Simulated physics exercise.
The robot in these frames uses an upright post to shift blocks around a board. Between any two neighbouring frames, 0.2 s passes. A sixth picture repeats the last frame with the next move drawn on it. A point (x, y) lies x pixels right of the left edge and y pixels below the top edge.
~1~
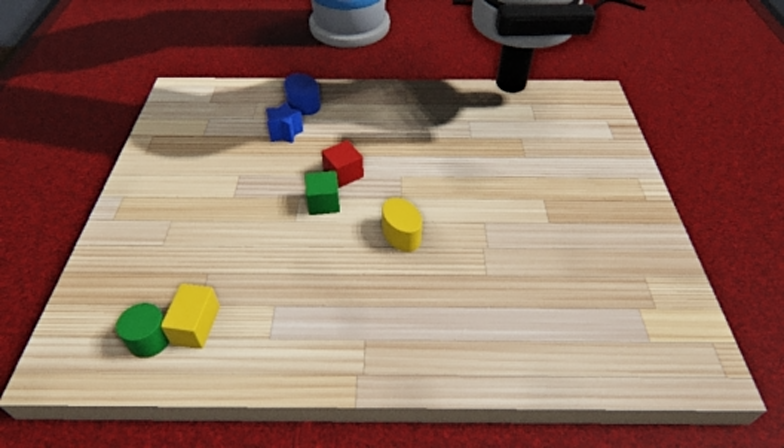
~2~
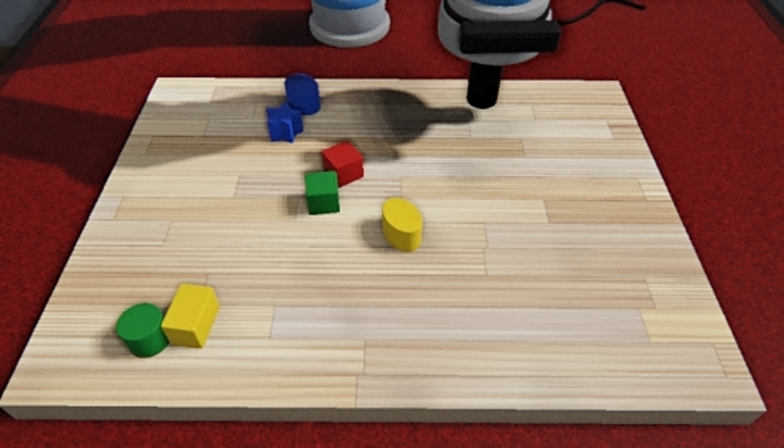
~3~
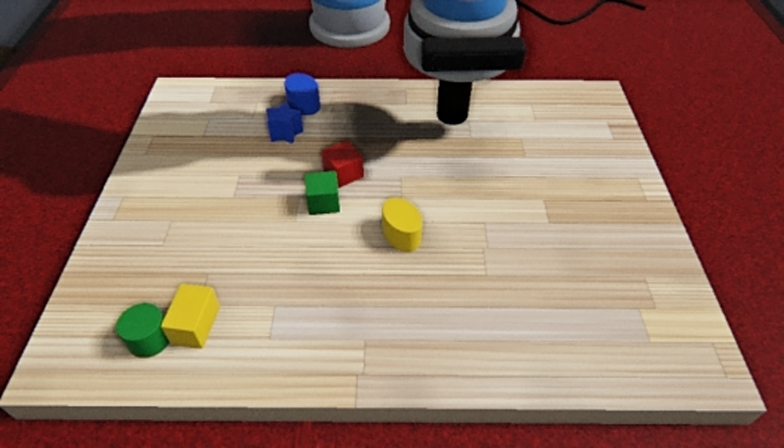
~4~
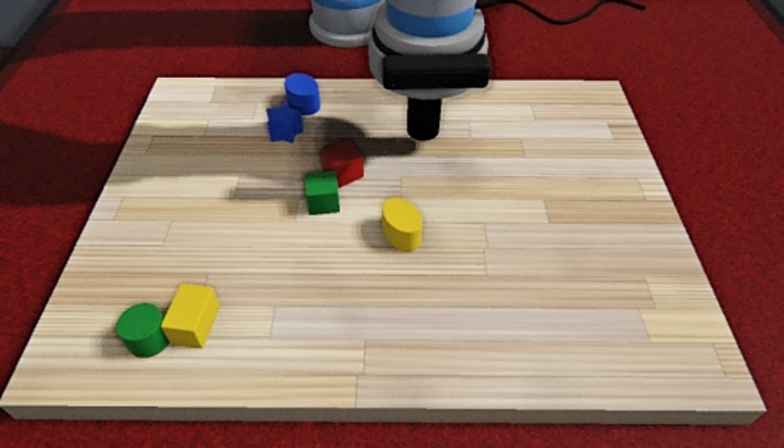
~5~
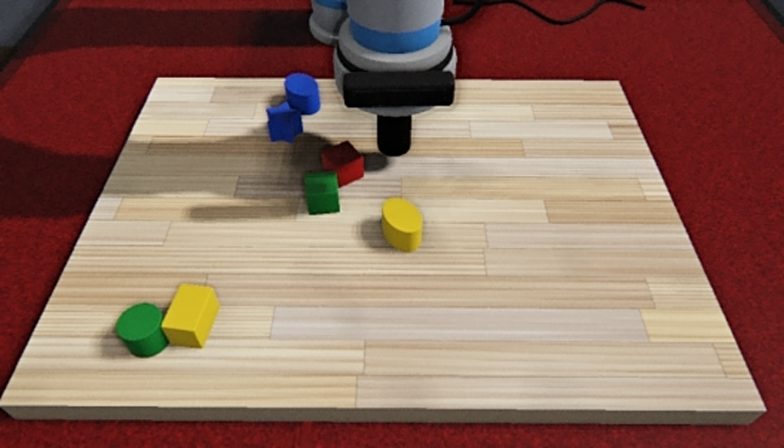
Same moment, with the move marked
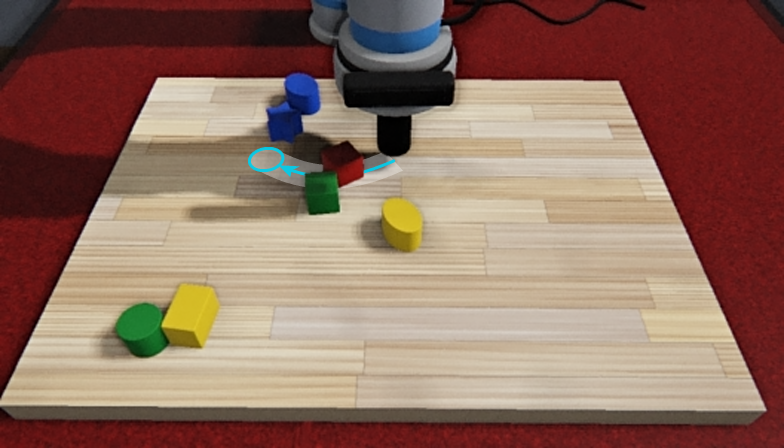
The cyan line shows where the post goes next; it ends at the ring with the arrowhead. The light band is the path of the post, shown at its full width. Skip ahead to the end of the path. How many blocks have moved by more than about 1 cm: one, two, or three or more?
One.
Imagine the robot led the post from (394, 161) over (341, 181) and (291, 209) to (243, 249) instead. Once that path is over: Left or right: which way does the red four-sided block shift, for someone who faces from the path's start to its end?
It is displaced to the right.
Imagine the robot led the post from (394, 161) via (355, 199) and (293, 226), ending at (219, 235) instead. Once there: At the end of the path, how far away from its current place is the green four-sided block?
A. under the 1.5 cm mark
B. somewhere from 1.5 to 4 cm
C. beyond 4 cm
Choice C: Beyond 4 cm.
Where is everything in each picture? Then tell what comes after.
The first picture shows tip of the post (511, 86), middles of tops, green four-sided block (321, 183), red four-sided block (342, 153).
The second picture shows post (481, 101), nothing pushed.
The third picture shows post (452, 117), nothing pushed.
The fourth picture shows post (423, 132), nothing pushed.
The fifth picture shows post (394, 147), green four-sided block (321, 183), red four-sided block (342, 153).
The line goes from (394, 161) through (352, 175) and (305, 174) to (266, 159).
On the path given first. One third of the way, post (350, 161); red four-sided block (316, 156), turned 25° clockwise.
Two thirds of the way, post (302, 160); red four-sided block (267, 156), turned 25° clockwise.
At the end, post (263, 146); green four-sided block unmoved; red four-sided block (233, 153), turned 15° anticlockwise.
